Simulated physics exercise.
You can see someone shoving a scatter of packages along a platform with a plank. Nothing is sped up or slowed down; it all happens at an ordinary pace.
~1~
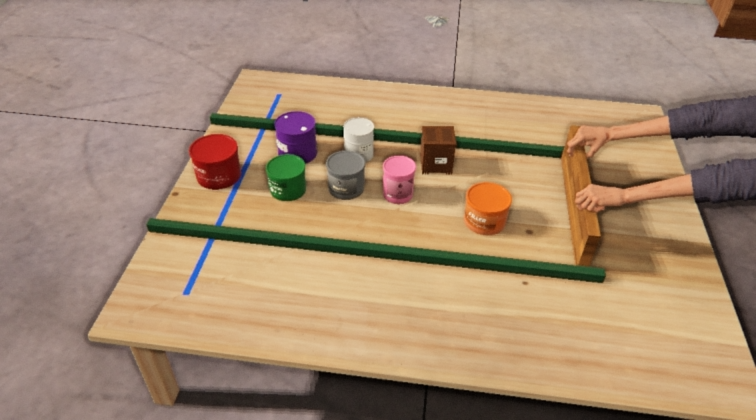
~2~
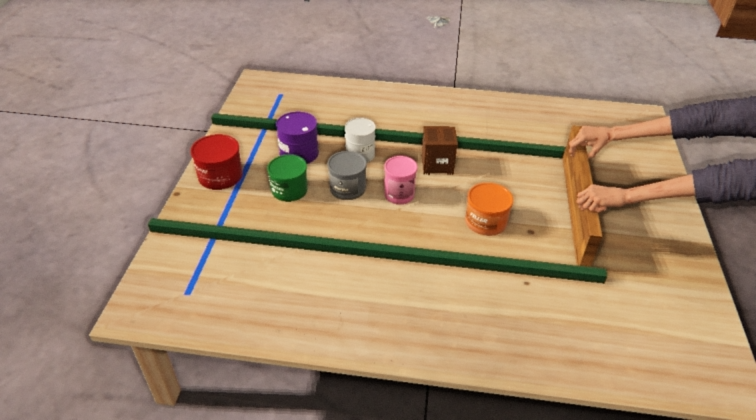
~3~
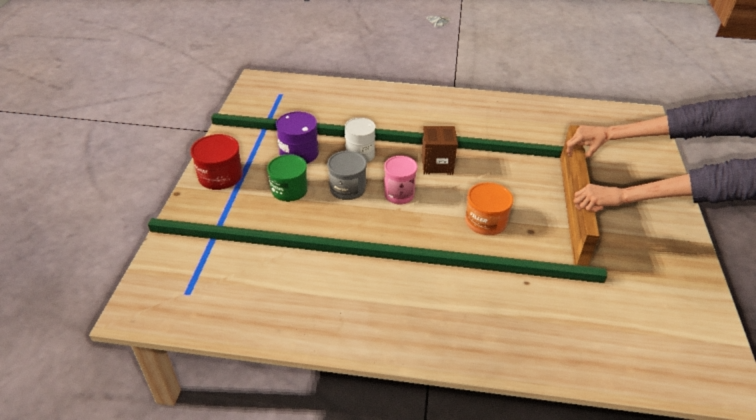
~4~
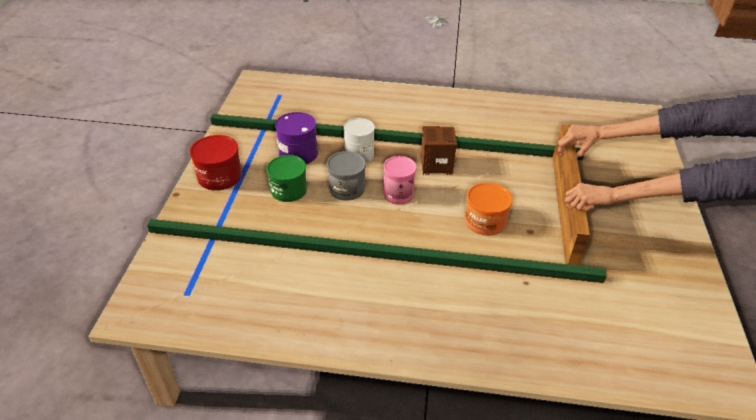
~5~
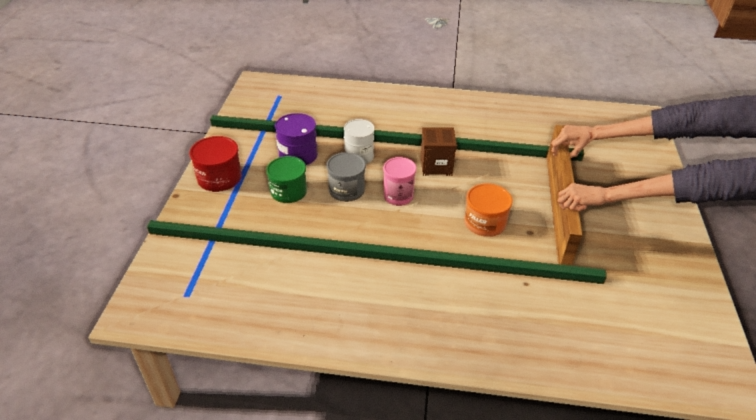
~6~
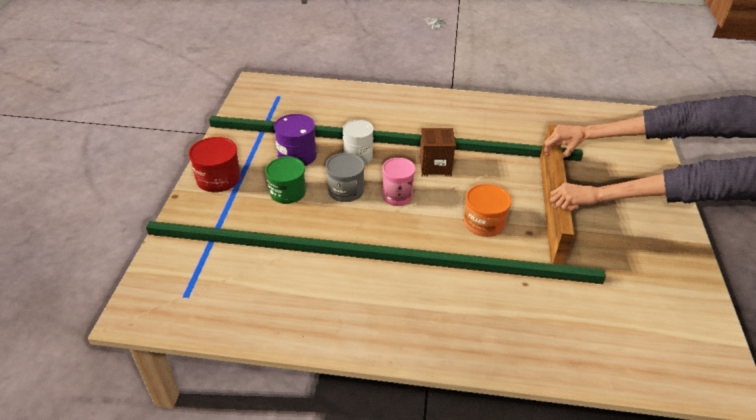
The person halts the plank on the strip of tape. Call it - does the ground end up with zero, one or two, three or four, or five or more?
The ground ends up with one or two.
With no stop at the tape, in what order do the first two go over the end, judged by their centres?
Order: Red pail, green pail.
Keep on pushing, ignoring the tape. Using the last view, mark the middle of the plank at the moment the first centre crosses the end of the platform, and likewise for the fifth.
Roughly (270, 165) for the earlier crossing, roughly (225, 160) for the later one.
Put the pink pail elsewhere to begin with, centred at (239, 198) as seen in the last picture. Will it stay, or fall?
Observed: The pink pail keeps its spot.
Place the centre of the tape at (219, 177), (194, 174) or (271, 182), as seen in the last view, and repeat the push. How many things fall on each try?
So, reaching the ground: 5, then 8, then 0.
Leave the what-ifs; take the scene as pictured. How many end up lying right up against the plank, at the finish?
It's 3.
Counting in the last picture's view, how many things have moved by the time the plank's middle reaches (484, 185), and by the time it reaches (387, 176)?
The first count is 1, and then it's 5.
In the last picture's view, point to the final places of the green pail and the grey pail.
The green pail comes to rest at (165, 193), and the grey pail comes to rest at (193, 167).
Soon after, none off yet; red pail at rest near (216, 165); purple canister at rest near (296, 140); green pail at rest near (287, 180).
Then, none off yet; red pail at rest near (216, 165); purple canister moved a little near (272, 140); green pail moved about its own width near (257, 180).
At rest, the number that fall off is one or two; fallen, red pail.
